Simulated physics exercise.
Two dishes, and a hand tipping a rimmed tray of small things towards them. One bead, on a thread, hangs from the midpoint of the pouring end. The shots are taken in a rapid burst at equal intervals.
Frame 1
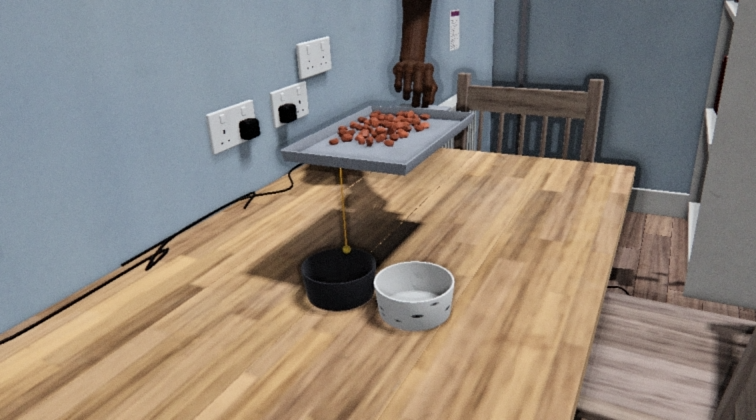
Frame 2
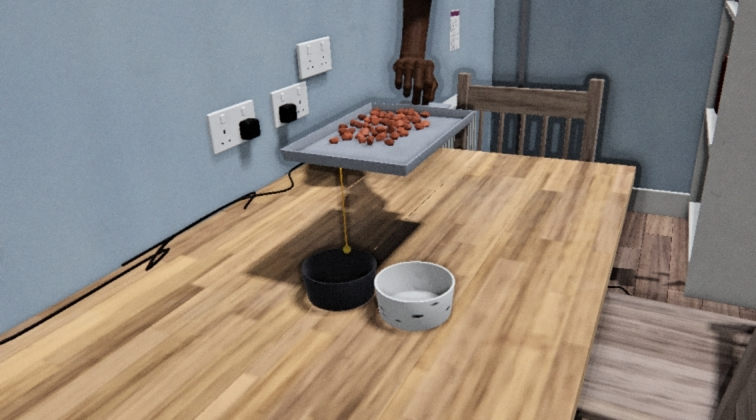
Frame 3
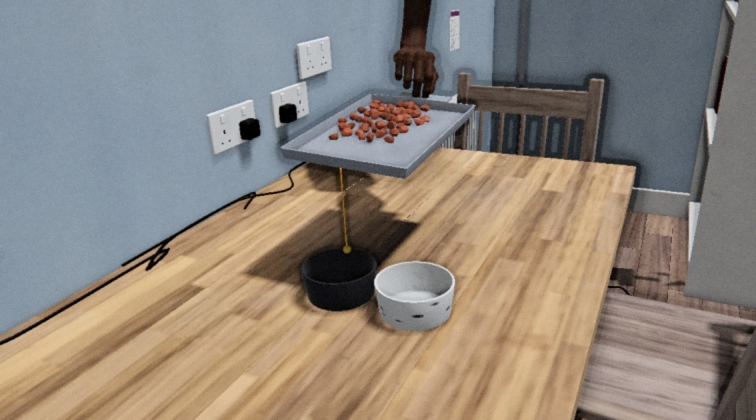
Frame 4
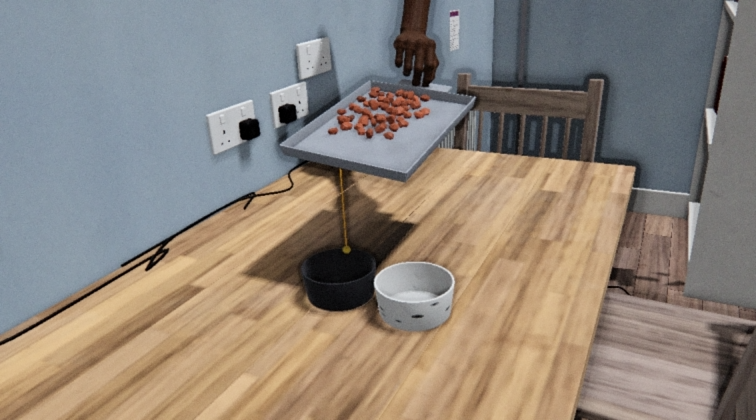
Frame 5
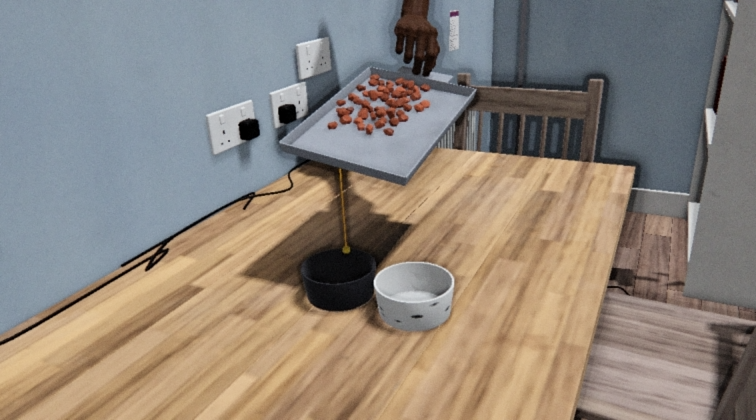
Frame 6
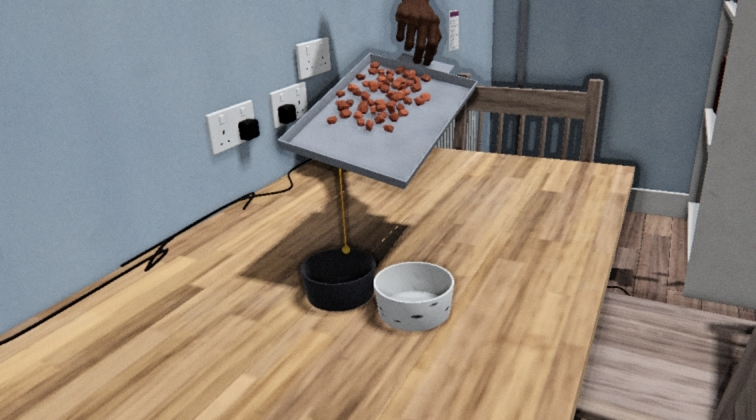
On a wooden table, a hand tilts a gray tray of reddish bits above two bowls.
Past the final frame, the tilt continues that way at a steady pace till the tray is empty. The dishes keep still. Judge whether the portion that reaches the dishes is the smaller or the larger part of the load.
It is the larger part.
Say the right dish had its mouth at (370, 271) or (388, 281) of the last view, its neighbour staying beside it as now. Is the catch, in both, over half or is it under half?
At the first place under half, at the second most of it.
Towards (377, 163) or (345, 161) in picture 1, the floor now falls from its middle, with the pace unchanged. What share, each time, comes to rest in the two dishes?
About 50 and 30 per cent.
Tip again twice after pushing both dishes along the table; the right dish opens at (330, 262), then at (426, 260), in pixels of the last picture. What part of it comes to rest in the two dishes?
Trial 1 around 0 percent, trial 2 around 30 percent.
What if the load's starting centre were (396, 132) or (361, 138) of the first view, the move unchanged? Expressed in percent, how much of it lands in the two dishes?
The first start yields 80 per cent, the second 80 per cent.
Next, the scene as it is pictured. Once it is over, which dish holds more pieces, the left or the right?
The one at right wins.
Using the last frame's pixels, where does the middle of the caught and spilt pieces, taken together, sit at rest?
Near (411, 306).
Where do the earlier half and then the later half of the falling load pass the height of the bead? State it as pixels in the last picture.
Earlier half at (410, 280), later half at (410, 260).
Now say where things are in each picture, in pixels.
Corners of the pouring end (283, 150) and (405, 163), level; middle of the load (391, 126), bits of crushed brick; left dish (320, 295); right dish (398, 314); bead on its thread (347, 249), in the first picture.
Corners of the pouring end (284, 149) and (405, 164), level; middle of the load (391, 124), in the second picture.
Corners of the pouring end (283, 147) and (405, 167), tipped barely, lowest at the right corner; middle of the load (391, 119), in the third picture.
Corners of the pouring end (283, 144) and (405, 171), tipped a little, lowest at the right corner; middle of the load (390, 111), in the fourth picture.
Corners of the pouring end (282, 142) and (405, 176), tipped clearly, lowest at the right corner; middle of the load (390, 103), in the fifth picture.
Corners of the pouring end (282, 139) and (405, 180), tipped clearly, lowest at the right corner; middle of the load (391, 95); left dish (320, 296); right dish (398, 314), in the sixth picture.
Just after the last frame, tray tipped steeply; roughly two thirds on the tray; just a few in the right dish; roughly a quarter in the air.
A moment on, tray tipped past a quarter turn; roughly two thirds in the right dish; just a few in the left dish; about a tenth outside both; about a tenth in the air.
Further on, tray tipped past a quarter turn; the larger part in the right dish; roughly a quarter outside both.
When it is over, tray tipped past a quarter turn; the larger part in the right dish; not one in the left dish; roughly a quarter outside both.
